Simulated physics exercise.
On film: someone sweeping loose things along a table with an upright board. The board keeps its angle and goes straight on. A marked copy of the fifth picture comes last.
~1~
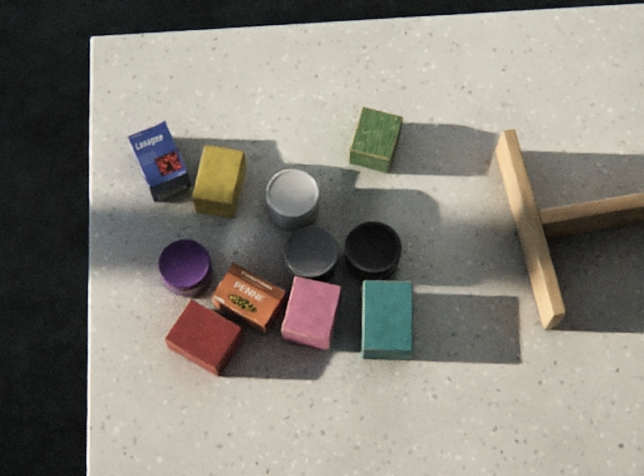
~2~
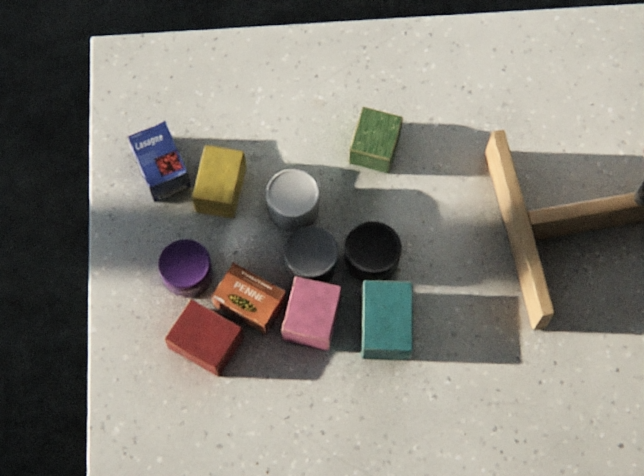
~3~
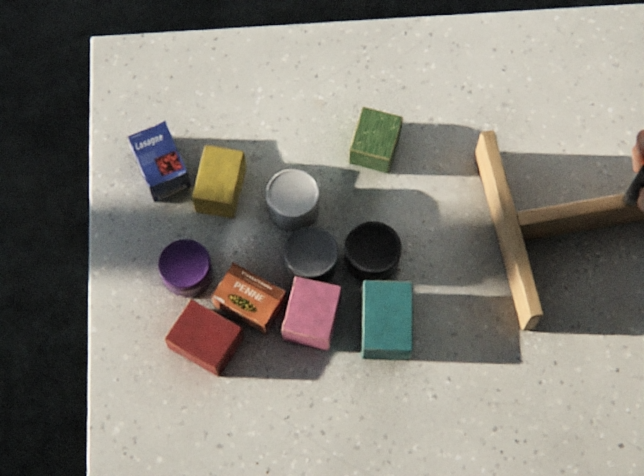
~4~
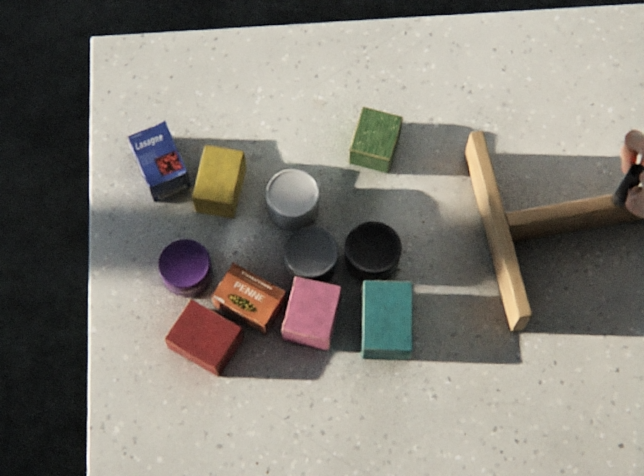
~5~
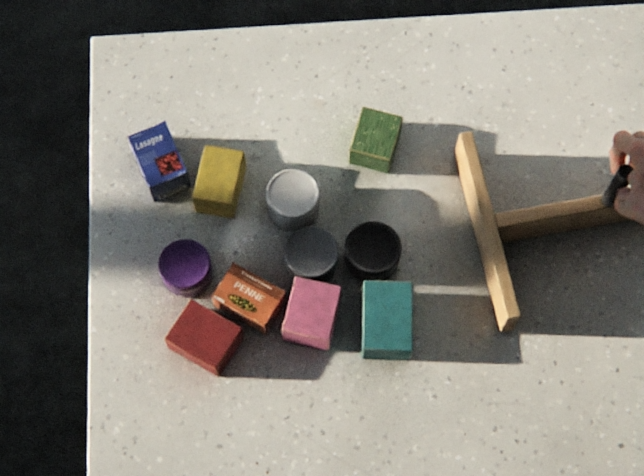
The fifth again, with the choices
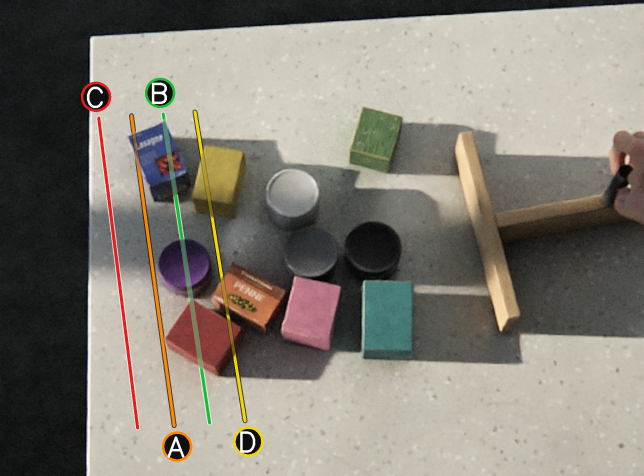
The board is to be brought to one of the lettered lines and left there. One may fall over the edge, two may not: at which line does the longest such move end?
The farthest such stop is D.
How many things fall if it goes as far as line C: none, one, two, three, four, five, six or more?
By then, six or more.
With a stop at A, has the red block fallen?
By then, yes.
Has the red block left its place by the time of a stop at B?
Yes.
On the marked copy, A at (152, 262); B at (185, 260); C at (117, 265); D at (219, 258).
Following D. Soon after the start, board (393, 228); green block (356, 134); turquoise block (377, 325).
Later, board (294, 234); purple tub (136, 255); red block (160, 355).
In the end, board (221, 239); purple tub (88, 254); orange packet (96, 323); none fallen.
As for the rest, A drops five; B drops three; C drops seven.
